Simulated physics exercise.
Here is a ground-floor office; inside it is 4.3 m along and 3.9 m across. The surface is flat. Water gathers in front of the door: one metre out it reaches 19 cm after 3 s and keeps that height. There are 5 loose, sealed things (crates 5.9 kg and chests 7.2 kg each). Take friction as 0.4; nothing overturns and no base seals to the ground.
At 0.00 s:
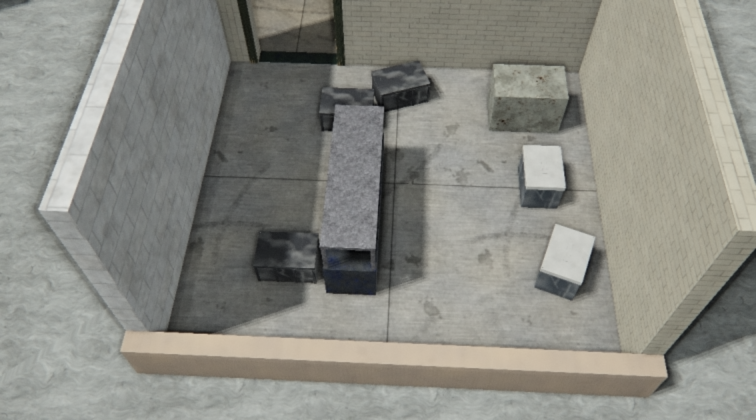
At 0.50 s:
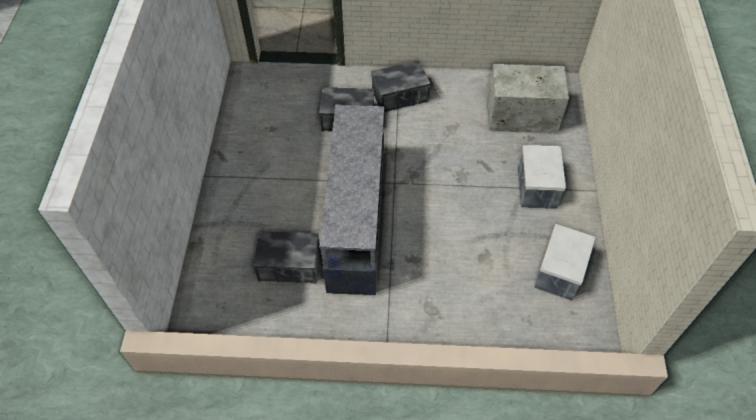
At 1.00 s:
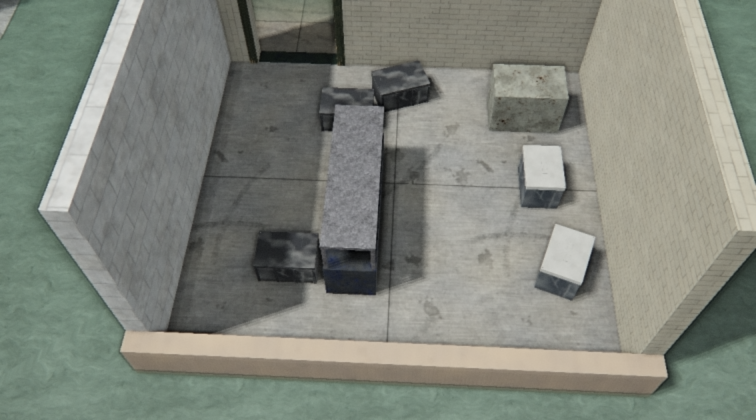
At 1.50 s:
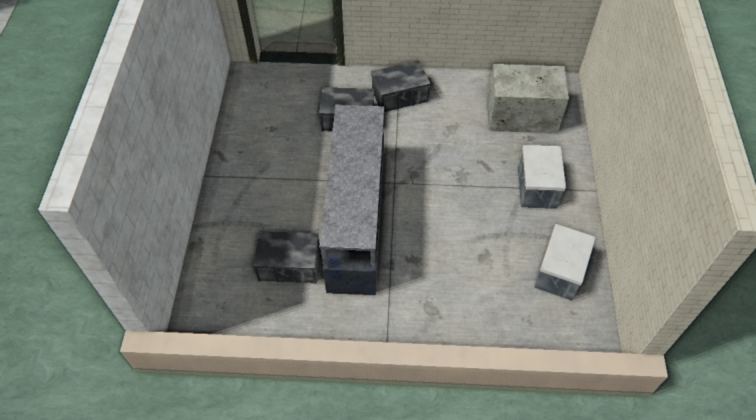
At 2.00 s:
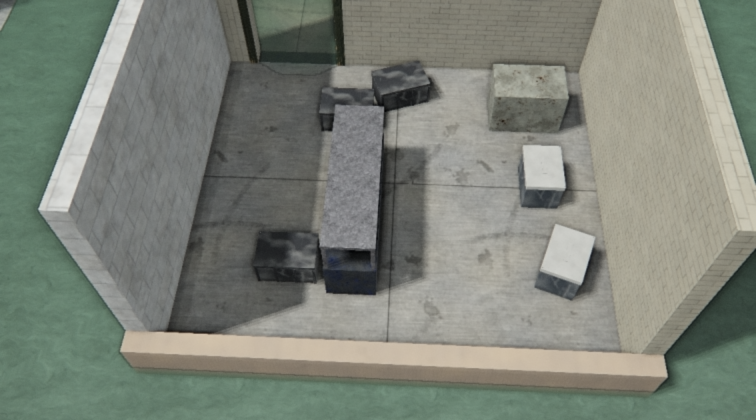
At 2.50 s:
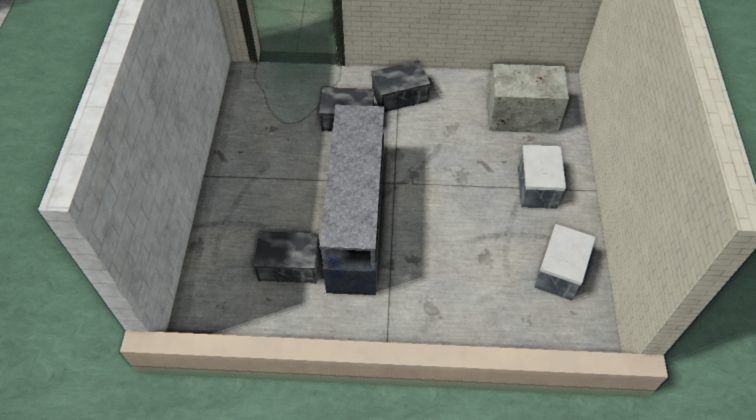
Ground-floor office seen from above, green water surrounding the walls, then seeping in at the doorway while the scattered blocks stay still.
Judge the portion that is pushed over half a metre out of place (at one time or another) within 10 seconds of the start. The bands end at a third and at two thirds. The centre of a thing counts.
It is from one to two thirds.
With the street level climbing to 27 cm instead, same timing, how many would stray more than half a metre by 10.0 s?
In that case 3 of them.
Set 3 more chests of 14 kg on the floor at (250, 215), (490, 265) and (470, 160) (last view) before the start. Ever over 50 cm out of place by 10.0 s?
In that order: Over, short of it, under.
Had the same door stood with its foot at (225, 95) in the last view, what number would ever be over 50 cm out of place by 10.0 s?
In that case 5 of them.
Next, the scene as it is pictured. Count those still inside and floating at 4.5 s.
At that moment 0.
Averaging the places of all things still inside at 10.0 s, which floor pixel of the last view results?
At about (506, 187).
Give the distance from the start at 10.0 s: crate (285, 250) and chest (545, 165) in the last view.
In that order: 250 cm, 0 cm.
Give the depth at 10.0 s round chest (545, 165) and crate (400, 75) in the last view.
About 3 and 2 cm.
After 3.5 s 0 of 5 are over 50 cm from their spots; 0 afloat.
After 4.5 s 1 of 5 are over 50 cm from their spots; 0 afloat.
After 7.0 s 2 of 5 are over 50 cm from their spots; 1 afloat.
After 10.0 s 3 of 5 are over 50 cm from their spots, and 3 have been at some point; 3 afloat.
